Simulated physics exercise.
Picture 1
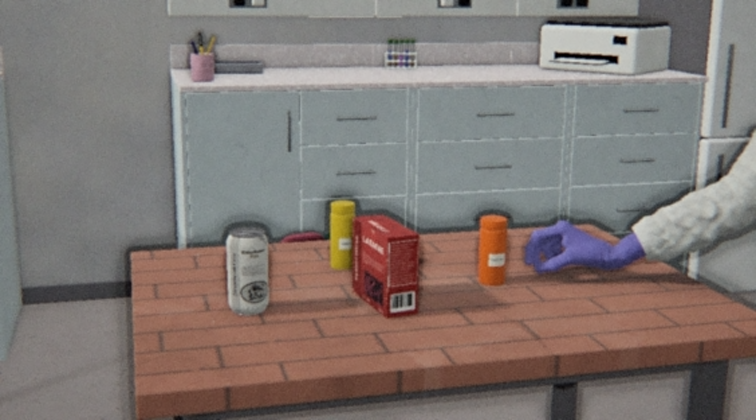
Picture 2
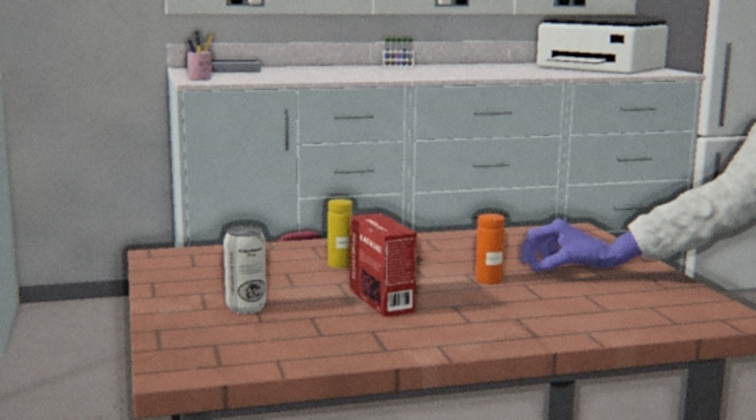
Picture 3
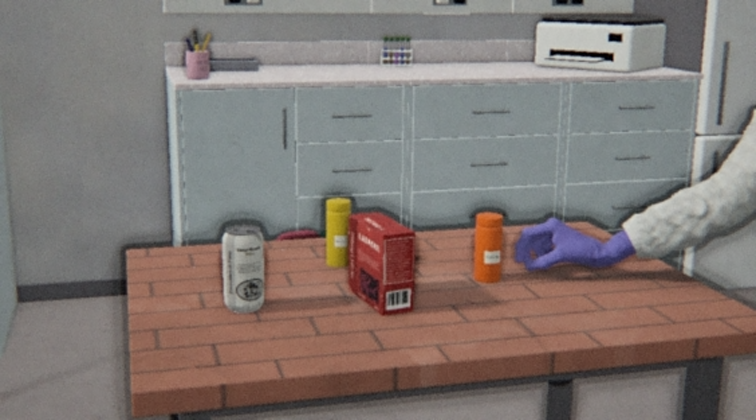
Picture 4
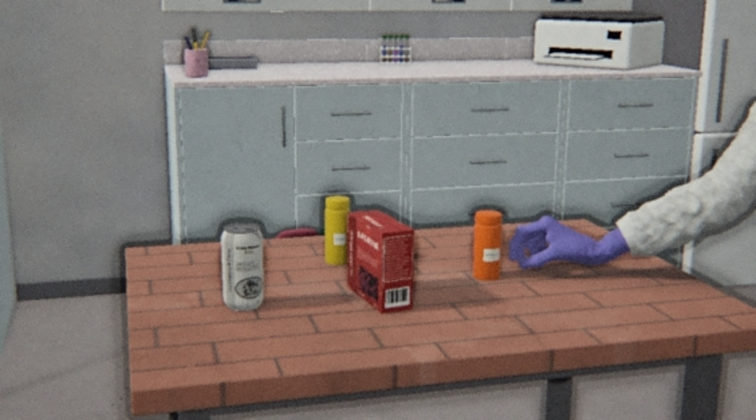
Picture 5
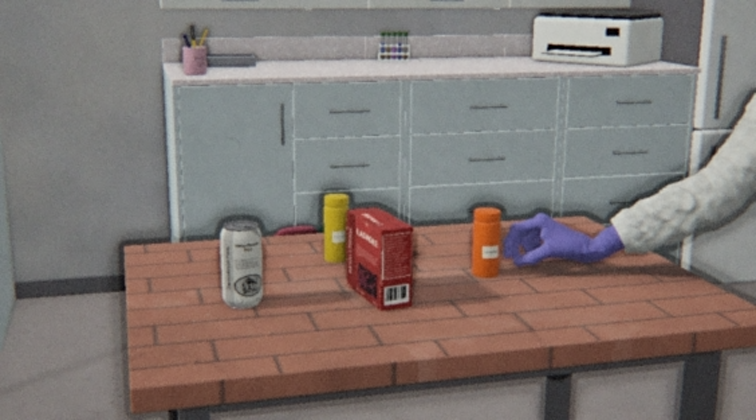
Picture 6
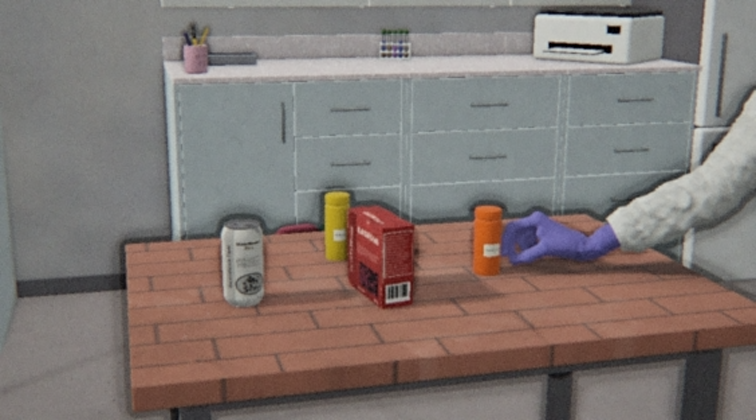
A purple-gloved hand in a fluffy white sleeve edged left toward an orange shaker on a brick-patterned table, while the shaker, a red box, a yellow bottle and a pale can stayed standing in place.
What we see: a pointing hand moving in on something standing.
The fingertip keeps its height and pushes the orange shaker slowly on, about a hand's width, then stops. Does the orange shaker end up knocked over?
No, it stays on its base.
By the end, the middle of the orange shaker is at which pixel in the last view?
Near pixel (420, 246).
Then, 0.60 s after the last picture, orange shaker slid about its own width near (466, 242).
Then, 1.30 s after the last picture, orange shaker slid well along near (434, 245).
At rest, moved from the start, orange shaker. Seen from the same camera at the end, orange shaker near (420, 246).
